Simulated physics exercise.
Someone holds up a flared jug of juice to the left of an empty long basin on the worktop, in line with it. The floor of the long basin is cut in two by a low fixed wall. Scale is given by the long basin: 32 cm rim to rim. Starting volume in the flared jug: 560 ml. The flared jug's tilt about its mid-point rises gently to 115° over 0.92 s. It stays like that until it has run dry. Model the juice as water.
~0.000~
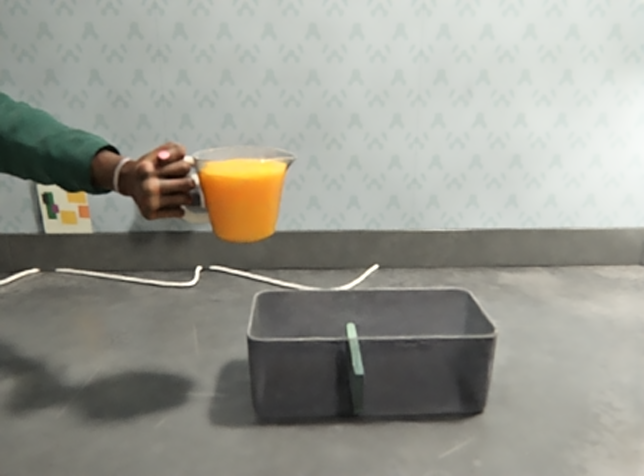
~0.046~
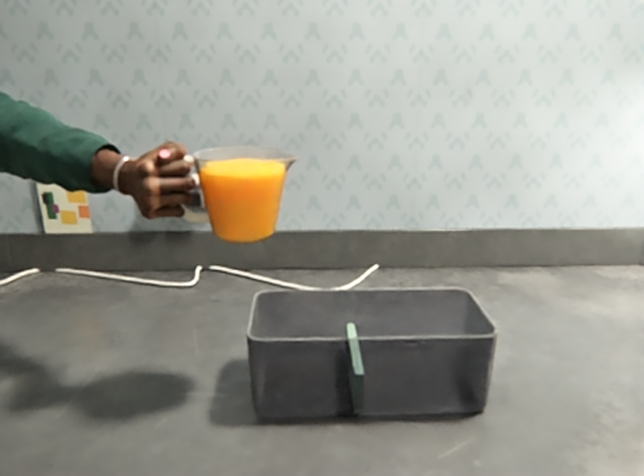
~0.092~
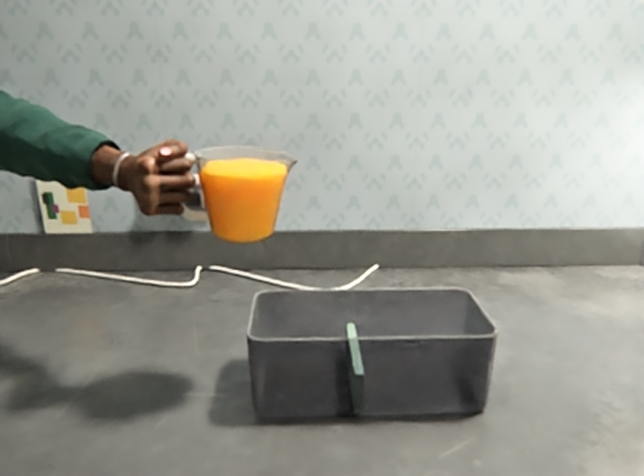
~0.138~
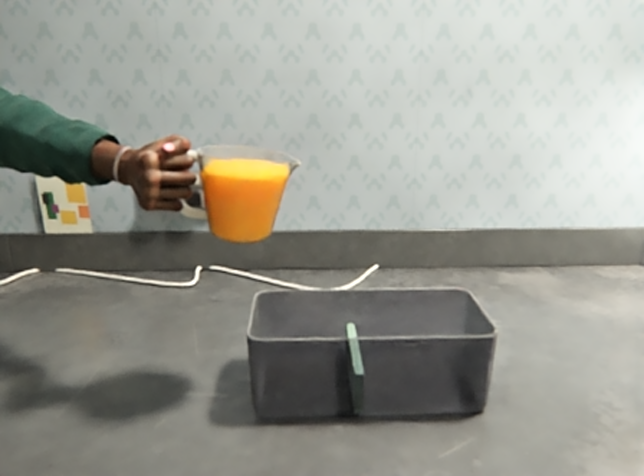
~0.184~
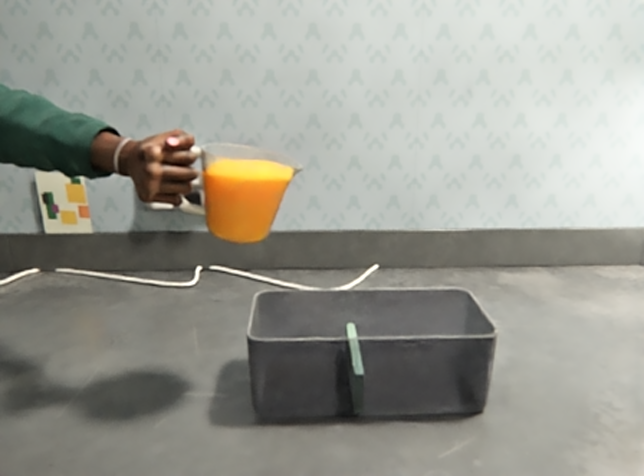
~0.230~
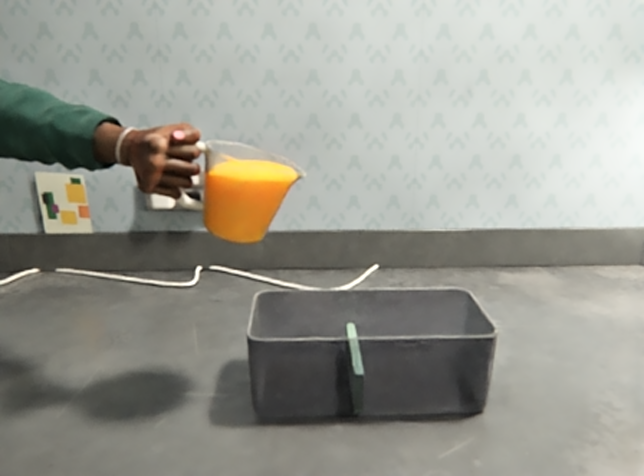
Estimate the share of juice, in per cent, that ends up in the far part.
About 29 per cent.
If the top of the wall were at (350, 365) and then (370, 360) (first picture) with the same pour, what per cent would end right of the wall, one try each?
Result: 45 per cent, then 15 per cent.
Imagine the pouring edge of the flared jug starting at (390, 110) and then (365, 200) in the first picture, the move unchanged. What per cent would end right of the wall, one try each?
First 85, then 95 per cent.
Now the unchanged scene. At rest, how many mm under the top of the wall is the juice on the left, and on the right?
It's around 38 mm on the left side and around 52 mm on the right side.
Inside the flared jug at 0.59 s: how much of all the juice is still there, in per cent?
Around 54 in a hundred.
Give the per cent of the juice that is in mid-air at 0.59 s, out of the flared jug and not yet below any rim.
I'd put it at about 32 percent.
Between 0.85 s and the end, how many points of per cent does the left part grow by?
10 %.
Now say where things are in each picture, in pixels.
Tilt 0°; pouring edge (297, 156); surface from (201, 167) to (286, 166); the long basin's rim runs from (252, 314) to (482, 311); the wall's top is at (354, 347), in the first frame.
Tilt 1°; pouring edge (298, 156); surface from (201, 166) to (286, 167), in the second frame.
Tilt 3°; pouring edge (299, 159); surface from (202, 165) to (287, 167), in the third frame.
Tilt 6°; pouring edge (301, 162); surface from (204, 166) to (289, 169), in the fourth frame.
Tilt 11°; pouring edge (304, 167); surface from (206, 166) to (292, 170), in the fifth frame.
Tilt 17°; pouring edge (306, 173); surface from (209, 168) to (298, 171), in the sixth frame.
By 0.59 s the tilt is 82° and 54 per cent is still to pour, 4 is left of the wall and 10 right of it.
By 0.85 s the tilt is 113° and 4 per cent is still to pour, 59 is left of the wall and 27 right of it.
By 1.12 s the tilt is 115° and 0 per cent is still to pour, 68 is left of the wall and 29 right of it.
By 1.42 s the tilt is 115° and 0 per cent is still to pour, 68 is left of the wall and 29 right of it.
At rest 68 per cent lies left of the wall, 29 right of it and 3 outside.
